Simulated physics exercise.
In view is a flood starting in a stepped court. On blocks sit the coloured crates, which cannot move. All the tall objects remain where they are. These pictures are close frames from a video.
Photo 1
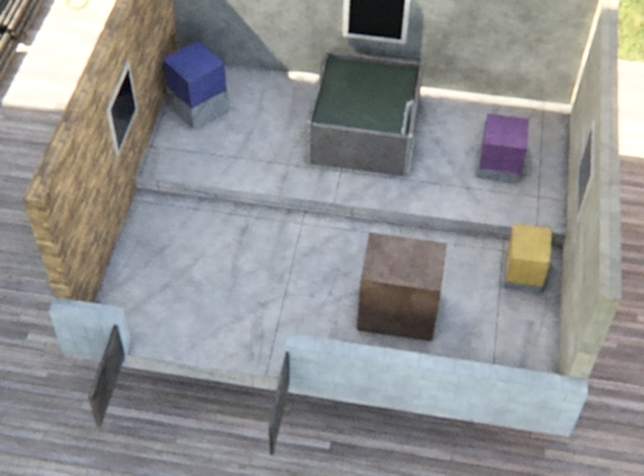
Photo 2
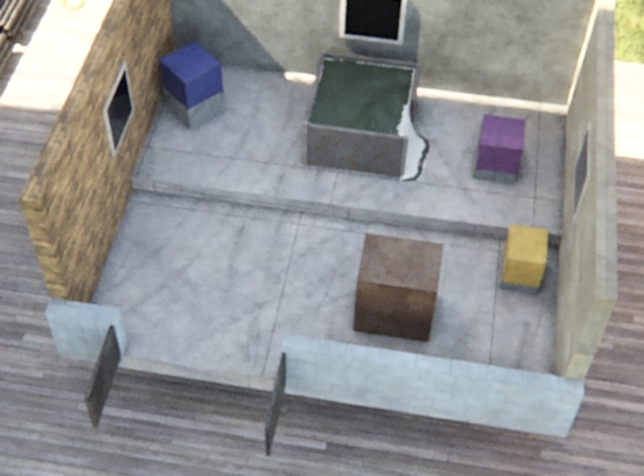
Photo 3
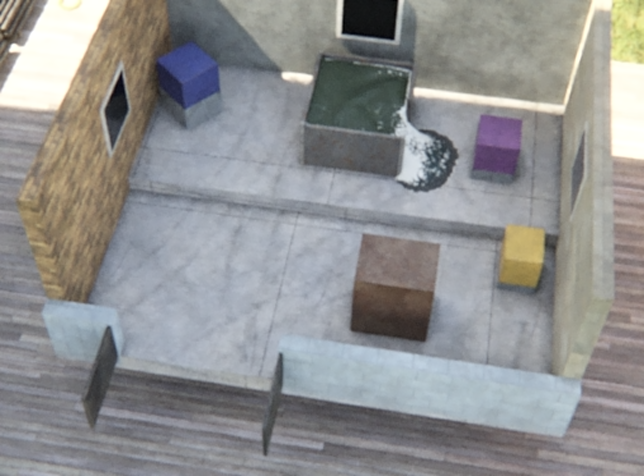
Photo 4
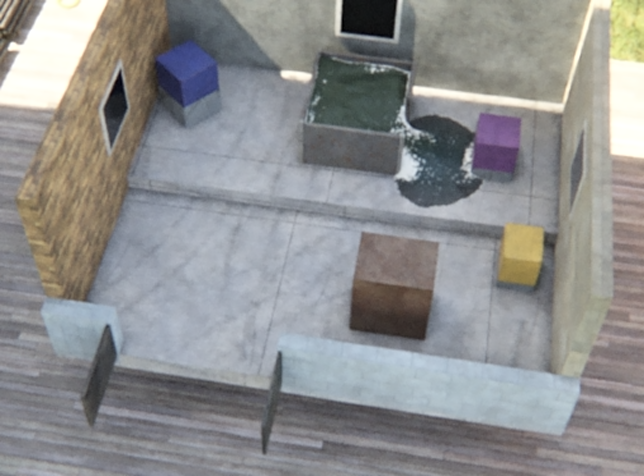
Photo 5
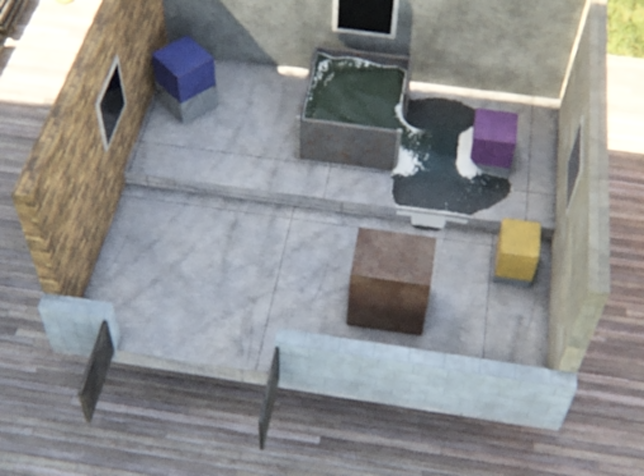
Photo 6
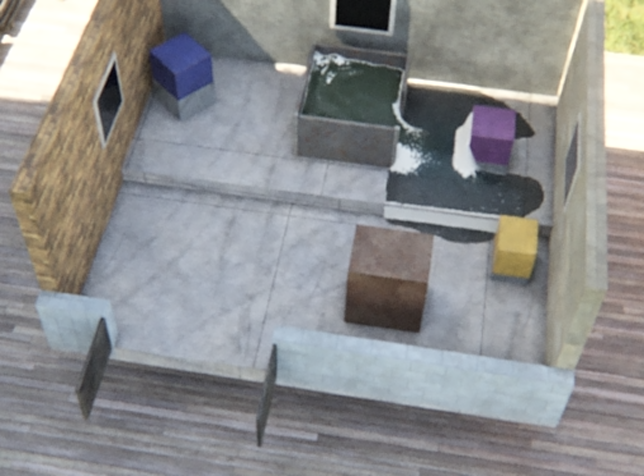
A walled court with coloured crates held a tank of dark green water, which poured out from its right side, spread around the purple crate, and ran over the step toward the yellow one.
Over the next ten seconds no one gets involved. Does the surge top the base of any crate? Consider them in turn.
In the end the purple crate is within reach of the water; the blue crate is out of reach of the water; the yellow crate is within reach of the water.
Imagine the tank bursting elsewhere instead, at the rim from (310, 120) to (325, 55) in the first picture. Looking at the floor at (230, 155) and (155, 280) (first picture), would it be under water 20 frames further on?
Submerged, submerged.
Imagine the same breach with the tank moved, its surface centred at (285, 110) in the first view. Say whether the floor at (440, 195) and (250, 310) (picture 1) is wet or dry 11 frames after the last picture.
First point soaked, second point untouched.
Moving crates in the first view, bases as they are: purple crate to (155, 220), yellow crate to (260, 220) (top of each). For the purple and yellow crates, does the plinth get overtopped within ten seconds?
Purple: Untouched; yellow: Untouched.
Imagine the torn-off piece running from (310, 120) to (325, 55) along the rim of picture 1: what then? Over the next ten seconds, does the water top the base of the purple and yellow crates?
As it turns out, the purple is left untouched, and the yellow is left untouched.
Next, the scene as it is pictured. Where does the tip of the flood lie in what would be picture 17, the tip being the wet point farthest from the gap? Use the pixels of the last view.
Somewhere near (544, 395).
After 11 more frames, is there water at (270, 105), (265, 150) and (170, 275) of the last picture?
First spot clear, second spot clear, third spot clear.
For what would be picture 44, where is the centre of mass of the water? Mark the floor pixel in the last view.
Near (399, 232).
A moment on, water covers 20 % of the floor; the purple crate water round its plinth, the blue crate not reached, the yellow crate water round its plinth.
Next, water covers 35 % of the floor; the purple crate water round its plinth, the blue crate not reached, the yellow crate water round its plinth.
Then, water covers 45 % of the floor; the purple crate water round its plinth, the blue crate not reached, the yellow crate water round its plinth.
Later, water covers 70 % of the floor; the purple crate water round its plinth, the blue crate water round its plinth, the yellow crate water round its plinth.
In the end, water covers 85 % of the floor; the purple crate was topped, the blue crate stayed above the water, the yellow crate was topped.
